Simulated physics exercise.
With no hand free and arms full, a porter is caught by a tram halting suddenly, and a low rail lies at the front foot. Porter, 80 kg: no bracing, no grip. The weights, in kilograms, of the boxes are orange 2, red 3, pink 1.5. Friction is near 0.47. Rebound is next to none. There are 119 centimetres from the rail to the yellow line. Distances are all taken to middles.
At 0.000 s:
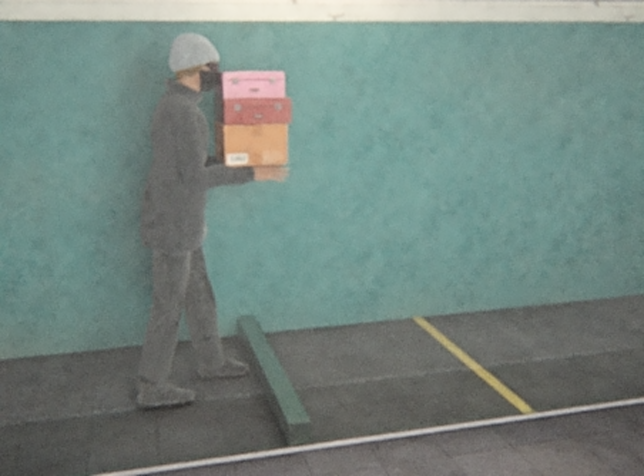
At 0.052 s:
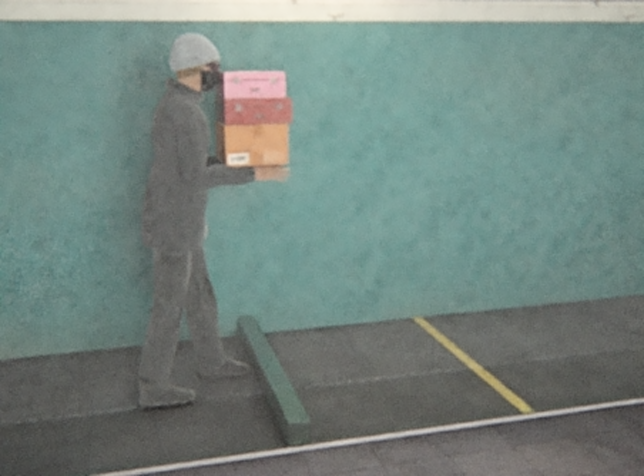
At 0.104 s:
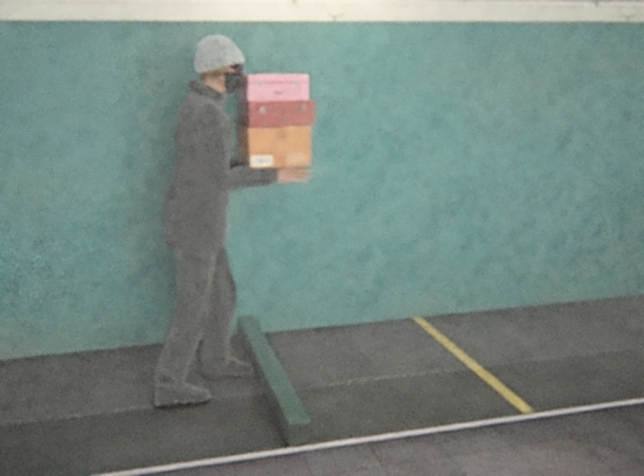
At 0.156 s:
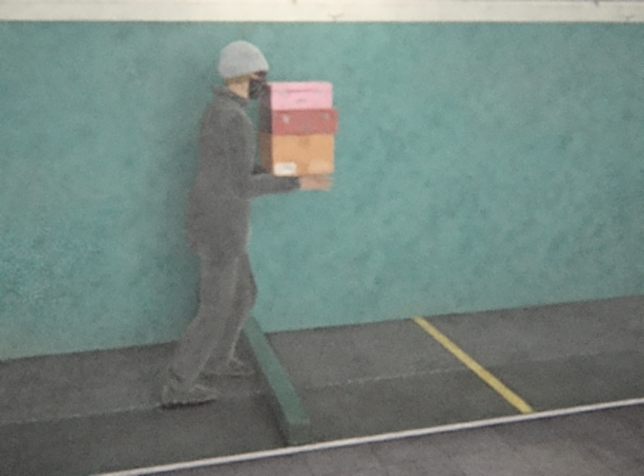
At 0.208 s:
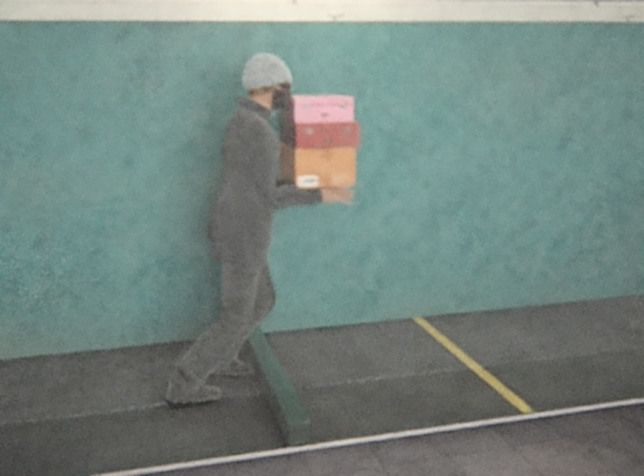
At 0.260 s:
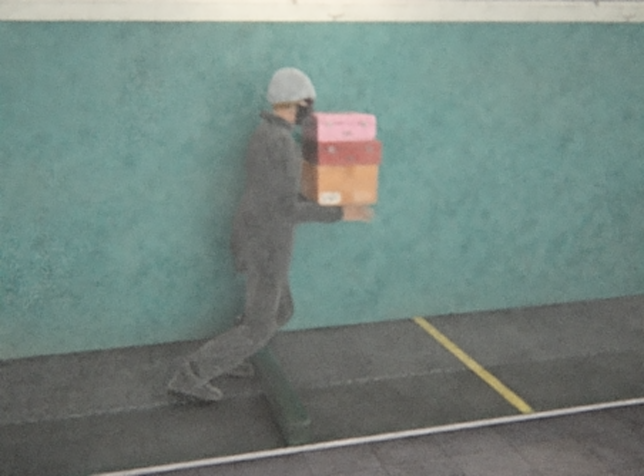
The clip opens on a masked person in a gray cap and dark clothes, holding three stacked boxes, pink, red and orange, behind a low green rail. After barely moving, the person leans and shifts right, torso and boxes sinking lower, knees bending as the back heel lifts.
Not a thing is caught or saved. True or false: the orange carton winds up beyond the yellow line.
True.
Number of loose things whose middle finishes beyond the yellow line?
3.
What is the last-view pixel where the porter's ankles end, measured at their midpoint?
Estimate: About (322, 368).
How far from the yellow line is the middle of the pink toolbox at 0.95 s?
Past it by some 90 cm.
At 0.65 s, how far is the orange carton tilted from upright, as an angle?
Around 0° off upright.
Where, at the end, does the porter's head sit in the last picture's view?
I'd put it close to (542, 309) in the last view.
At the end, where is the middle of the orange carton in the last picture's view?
It ends up near pixel (518, 338) in the last picture.
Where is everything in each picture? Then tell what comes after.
In the first picture, orange carton (250, 142), red toolbox (252, 110), pink toolbox (248, 84), yellow line (503, 390).
In the second picture, orange carton (250, 142), red toolbox (253, 110), pink toolbox (249, 84).
In the third picture, orange carton (272, 144), red toolbox (275, 112), pink toolbox (272, 87).
In the fourth picture, orange carton (294, 151), red toolbox (297, 120), pink toolbox (294, 95).
In the fifth picture, orange carton (316, 163), red toolbox (319, 132), pink toolbox (316, 108).
In the sixth picture, orange carton (337, 180), red toolbox (340, 150), pink toolbox (337, 126), yellow line (503, 390). Everything loose set off at about 2.1 m/s.
After 0.45 s the orange carton is 34 cm short of the yellow line, tilted 15°, near (410, 273) in the last picture's view.
After 0.65 s the orange carton is 8 cm past the yellow line, tilted 0°, near (479, 342) in the last picture's view; the red toolbox 21 cm past the yellow line, tilted 5°.
After 0.95 s the orange carton is 32 cm past the yellow line, tilted 0°, near (517, 338) in the last picture's view; the red toolbox 65 cm past the yellow line, tilted 95°.
Final state at 1.7 s, orange carton crosses the yellow line; red toolbox crosses the yellow line; pink toolbox crosses the yellow line; porter's head crosses the yellow line.
